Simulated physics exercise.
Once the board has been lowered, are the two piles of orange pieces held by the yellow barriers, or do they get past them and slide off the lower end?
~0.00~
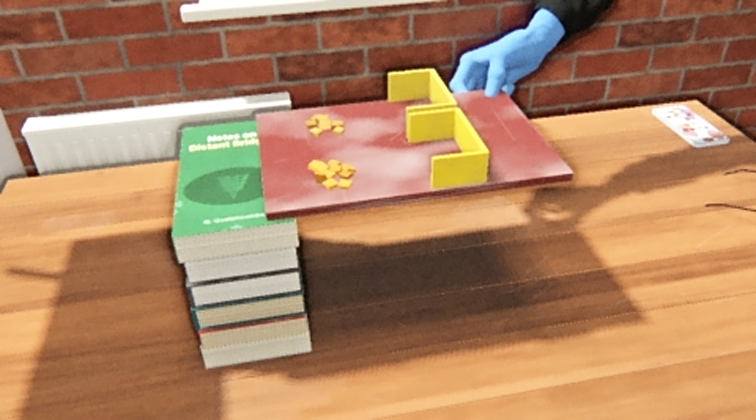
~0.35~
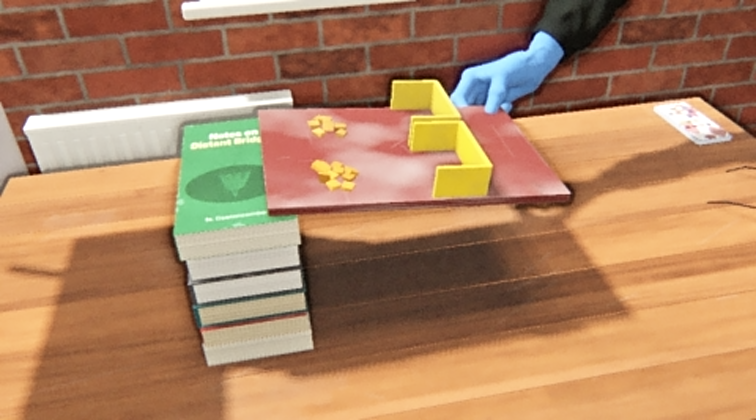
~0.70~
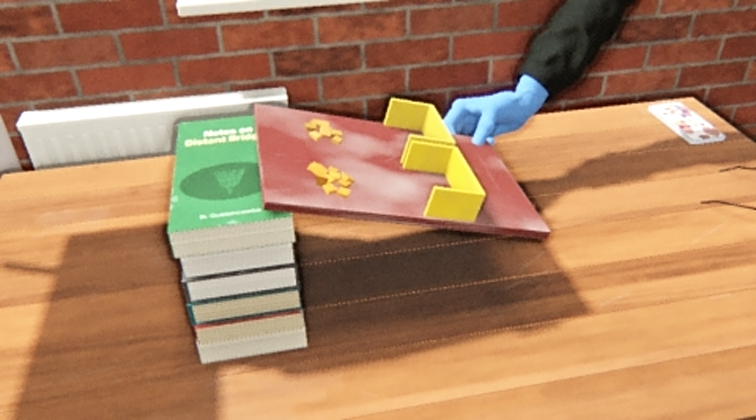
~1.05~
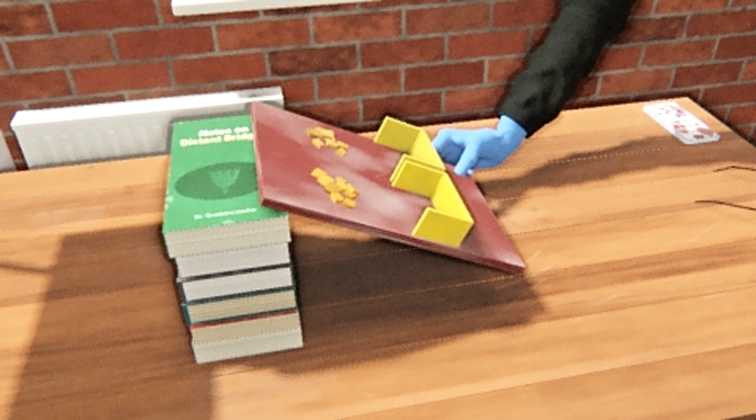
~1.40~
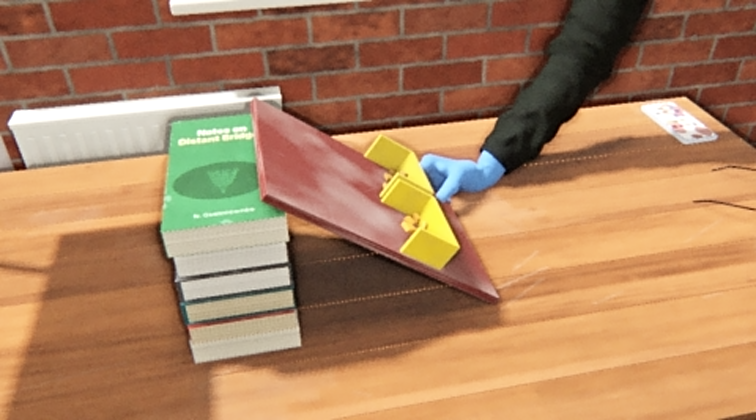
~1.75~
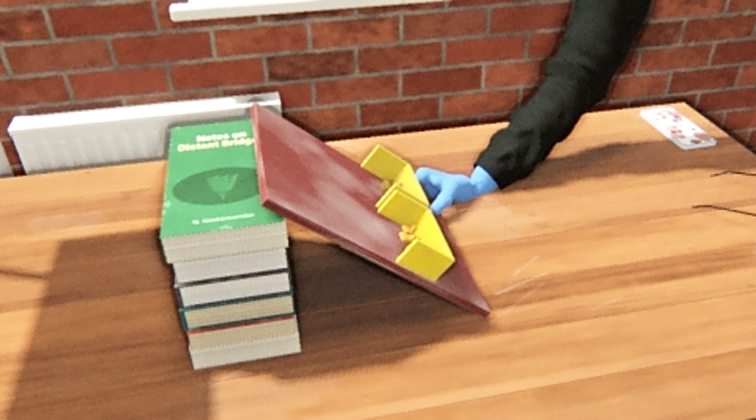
Both piles are held. The nearer one and the farther one each slide down and are stopped by the yellow barrier in their way.
